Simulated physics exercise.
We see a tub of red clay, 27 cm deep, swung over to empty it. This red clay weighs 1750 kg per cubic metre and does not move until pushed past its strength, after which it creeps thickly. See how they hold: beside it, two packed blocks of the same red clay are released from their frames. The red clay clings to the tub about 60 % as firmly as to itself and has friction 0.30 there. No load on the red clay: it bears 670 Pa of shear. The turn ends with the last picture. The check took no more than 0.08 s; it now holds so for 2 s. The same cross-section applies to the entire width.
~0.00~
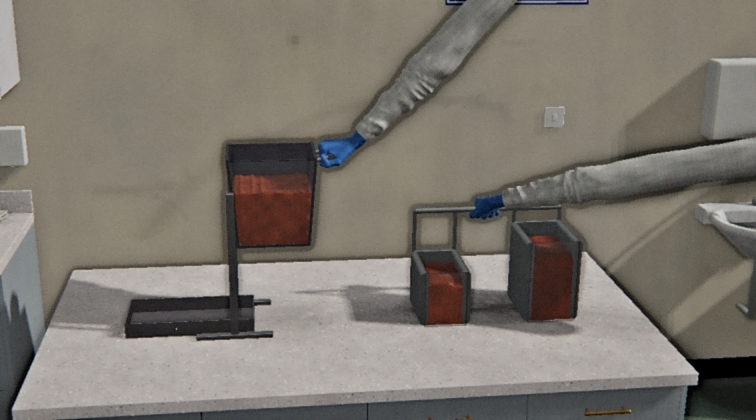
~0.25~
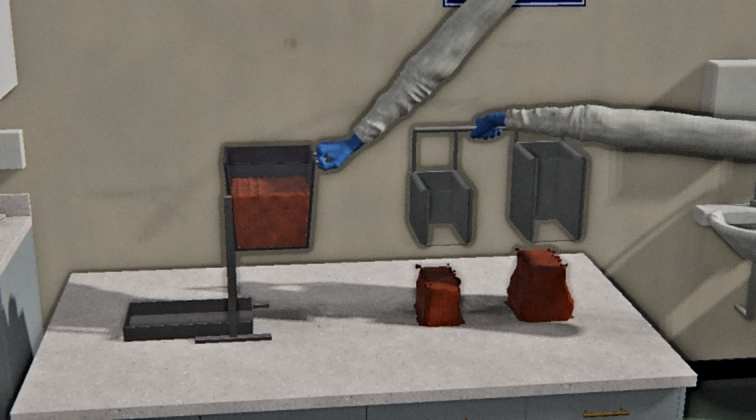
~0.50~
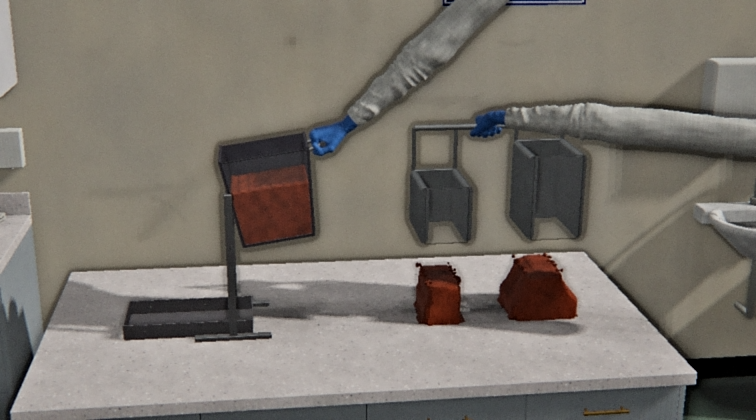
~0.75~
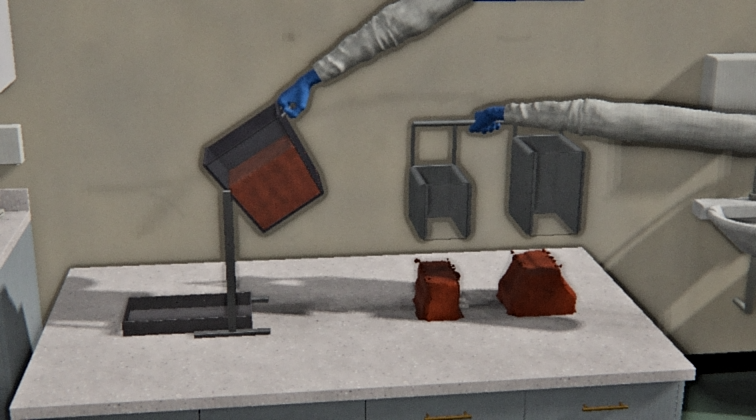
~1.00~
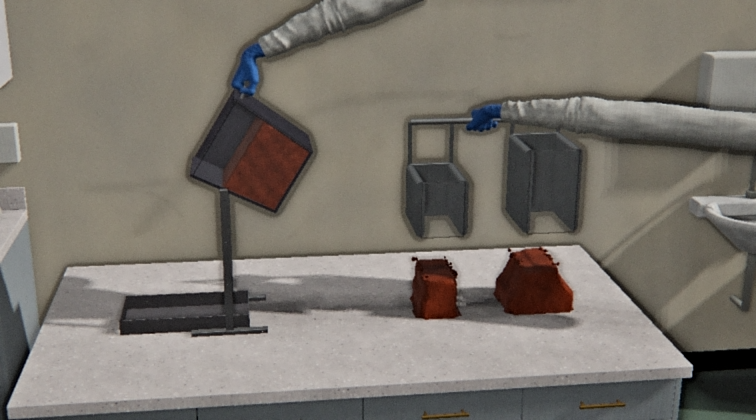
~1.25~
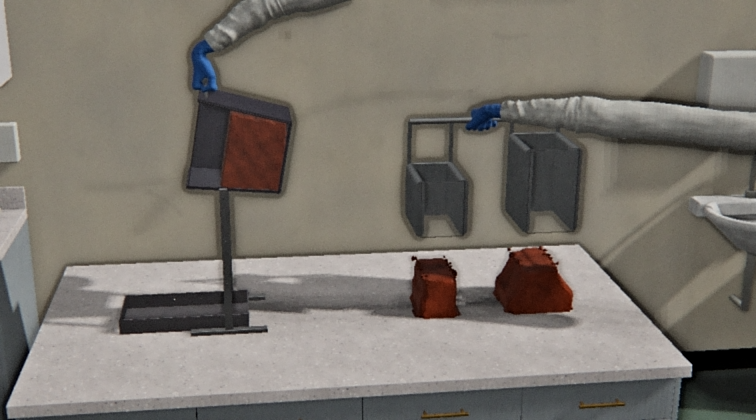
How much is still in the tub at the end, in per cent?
Around 100 percent.
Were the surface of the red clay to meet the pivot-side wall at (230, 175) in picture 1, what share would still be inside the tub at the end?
Result: Approx. 100 % remaining in tub.
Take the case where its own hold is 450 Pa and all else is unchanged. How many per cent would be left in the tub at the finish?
I'd say around 100 percent.
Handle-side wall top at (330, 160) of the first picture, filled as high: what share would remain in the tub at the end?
In that case some 100 per cent.
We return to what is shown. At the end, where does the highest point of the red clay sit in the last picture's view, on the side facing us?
Around (269, 128).
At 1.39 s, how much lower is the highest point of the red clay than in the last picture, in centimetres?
I reckon it's close to 2 cm.
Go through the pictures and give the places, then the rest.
In the first picture, handle-side rim at (314, 159), tilt 0 degrees; highest point of the red clay at (275, 192); test blocks 15 cm, 23 cm high (left to right).
In the second picture, handle-side rim at (312, 161), tilt 0 degrees; highest point of the red clay at (273, 195); test blocks 15 cm, 19 cm high (left to right).
In the third picture, handle-side rim at (306, 149), tilt 8 degrees; highest point of the red clay at (303, 183); test blocks 15 cm, 16 cm high (left to right).
In the fourth picture, handle-side rim at (277, 117), tilt 33 degrees; highest point of the red clay at (291, 149); test blocks 15 cm, 16 cm high (left to right).
In the fifth picture, handle-side rim at (235, 101), tilt 58 degrees; highest point of the red clay at (266, 124); test blocks 15 cm, 16 cm high (left to right).
In the sixth picture, handle-side rim at (199, 103), tilt 80 degrees; highest point of the red clay at (236, 115); test blocks 15 cm, 16 cm high (left to right).
By 1.39 s, the tub is at 80 degrees and holds 100 %.
By 1.56 s, the tub is at 80 degrees and holds 100 %.
By 1.73 s, the tub is at 80 degrees and holds 100 %.
By 1.90 s, the tub is at 80 degrees and holds 100 %.
By 3.25 s, at the end, the tub is at 80 degrees and holds 100 %.
